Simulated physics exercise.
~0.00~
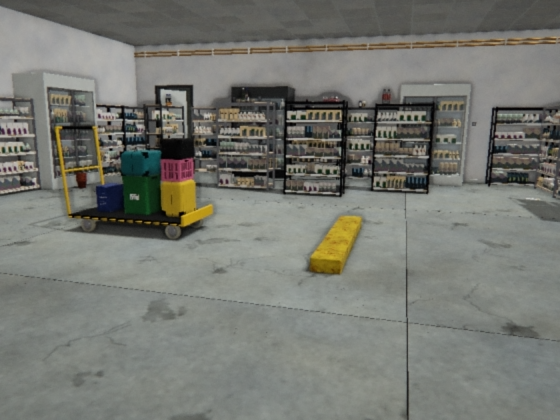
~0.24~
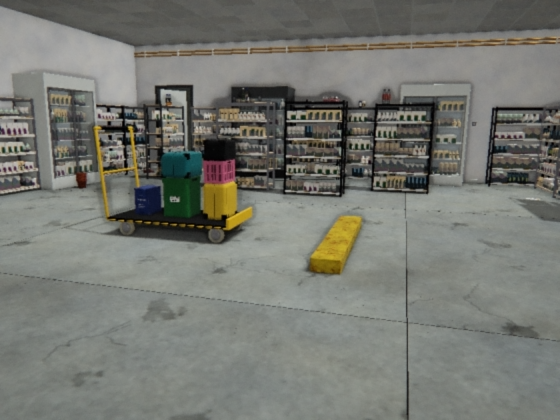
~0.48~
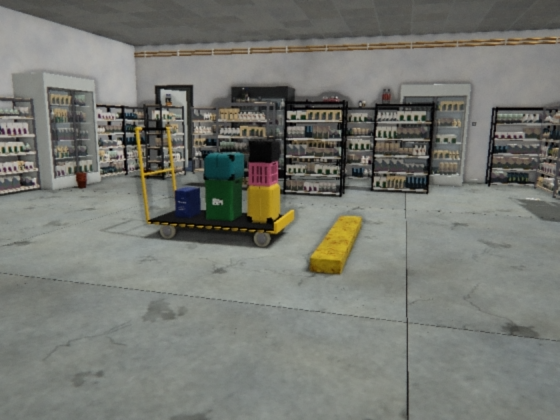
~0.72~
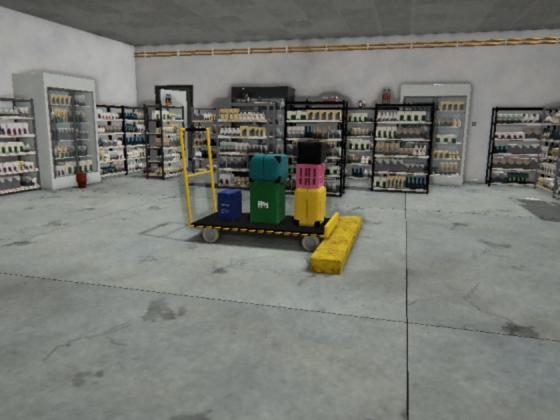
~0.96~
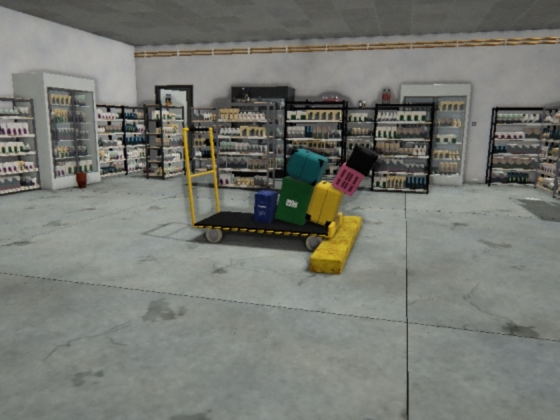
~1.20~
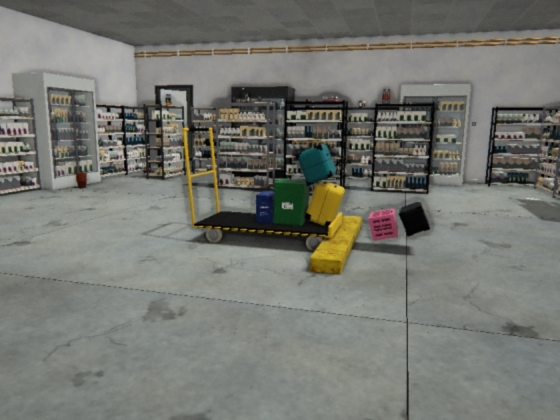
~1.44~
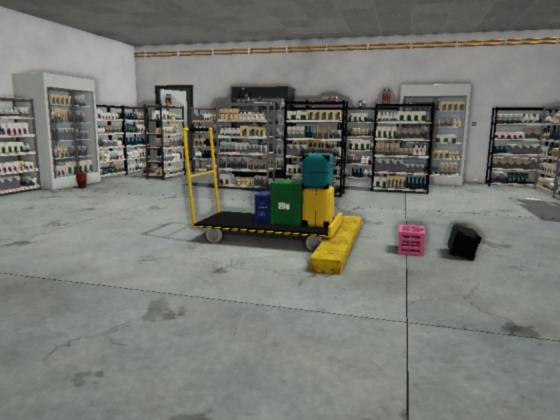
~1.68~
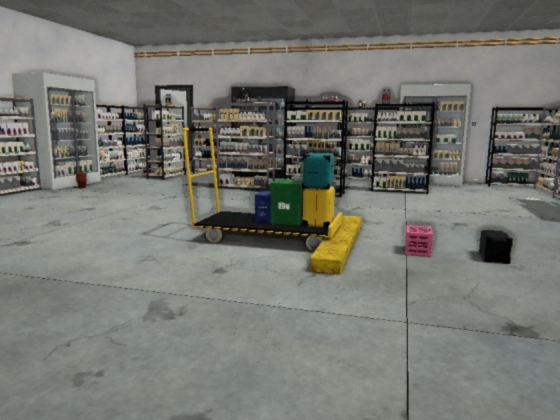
Flatbed trolley rolling right and stopping against yellow kerb, throwing black suitcase and pink crate onto floor as teal suitcase topples but stays aboard.
